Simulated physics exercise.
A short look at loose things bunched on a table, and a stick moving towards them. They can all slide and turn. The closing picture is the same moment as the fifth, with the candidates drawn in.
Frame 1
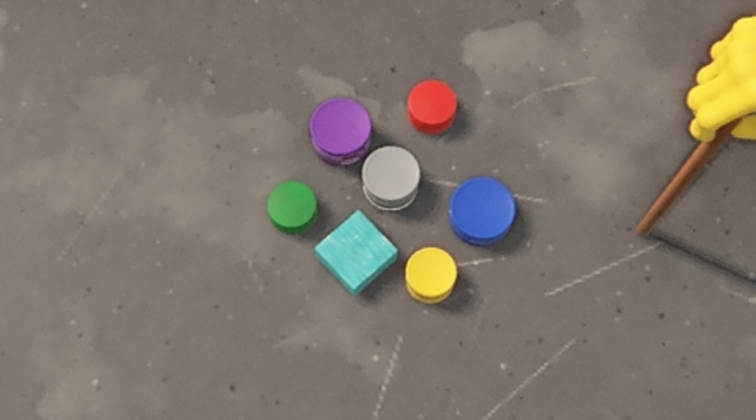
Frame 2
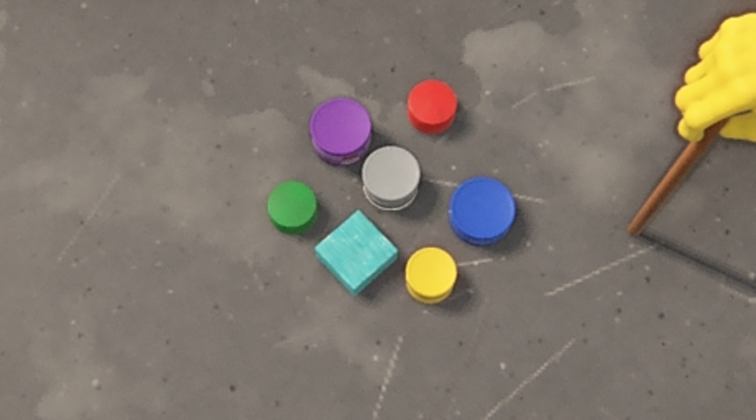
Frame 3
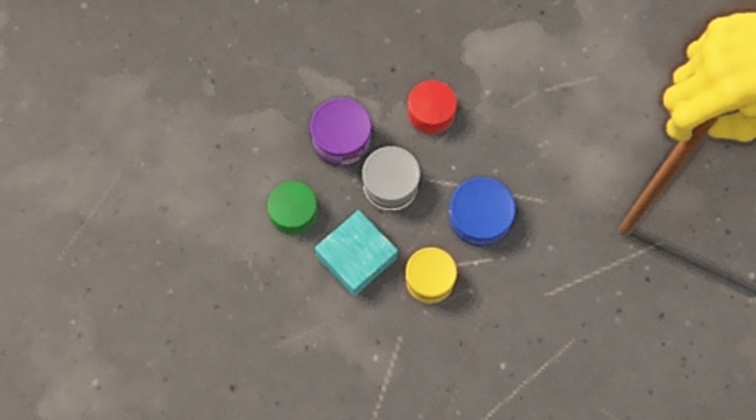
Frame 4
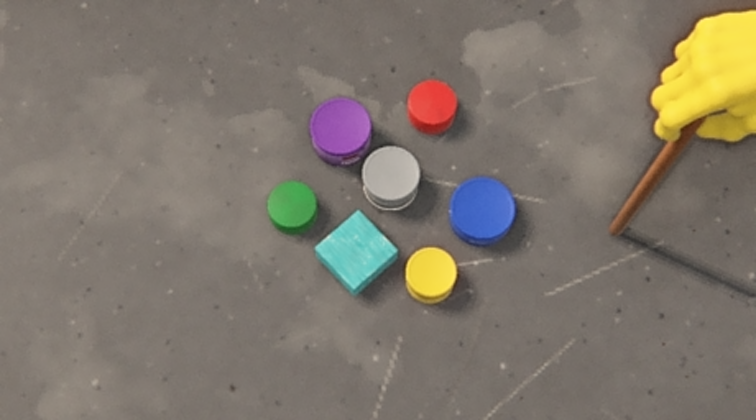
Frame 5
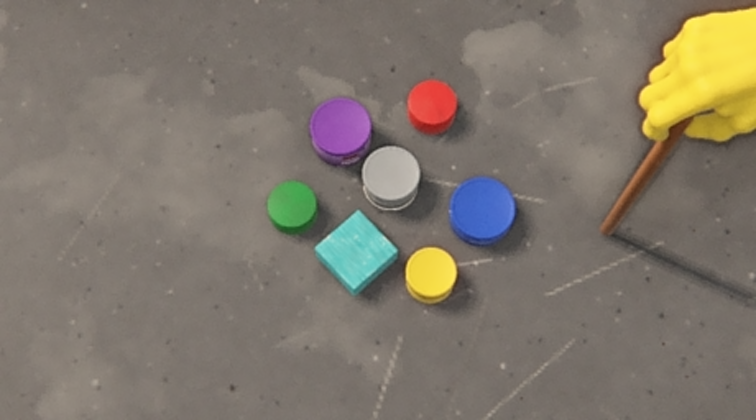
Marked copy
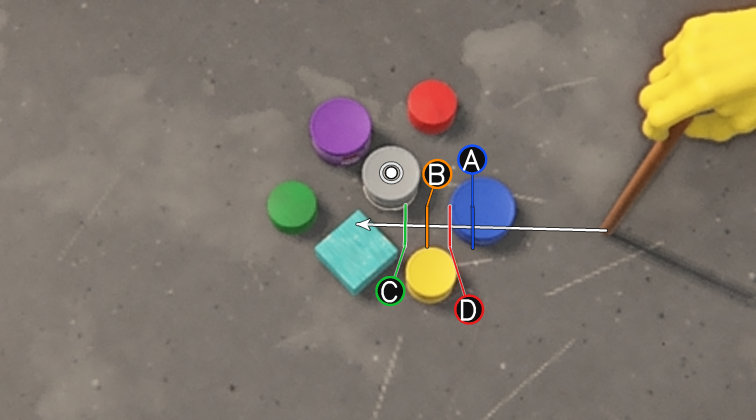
The clip shows seven colourful round containers and a turquoise block clustered on a grey surface, all staying still, while a yellow-gloved hand at the right moves a brown stick slowly leftward.
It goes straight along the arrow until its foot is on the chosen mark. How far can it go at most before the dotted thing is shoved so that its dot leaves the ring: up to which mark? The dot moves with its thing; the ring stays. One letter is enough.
All is well up to A.
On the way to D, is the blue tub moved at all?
Yes.
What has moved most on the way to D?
It is the blue tub.
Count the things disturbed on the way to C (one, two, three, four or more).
In all, three.
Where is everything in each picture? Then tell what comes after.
The first picture shows yellow jar (430, 276); red tin (432, 108); blue tub (482, 213).
The second picture shows blue tub (482, 213); purple tub (341, 133).
The third picture shows grey tin (391, 179); green tin (292, 208).
The fourth picture shows turquoise block (357, 253); yellow jar (430, 276).
The fifth picture shows red tin (432, 108); blue tub (482, 213); purple tub (341, 133).
On the marked copy, A at (473, 227); B at (428, 226); C at (405, 226); D at (450, 227); the arrow from (606, 231) to (357, 225); the white dot at (391, 173).
With A. Early on, foot of the stick (557, 230).
Further on, foot of the stick (508, 229); blue tub (474, 211).
At the end, foot of the stick (473, 227); blue tub (443, 201); grey tin (387, 177); the dot is still in its ring.
As for the rest, B shifts the dotted thing to (362, 161); C shifts the dotted thing to (360, 159); D shifts the dotted thing to (371, 169).
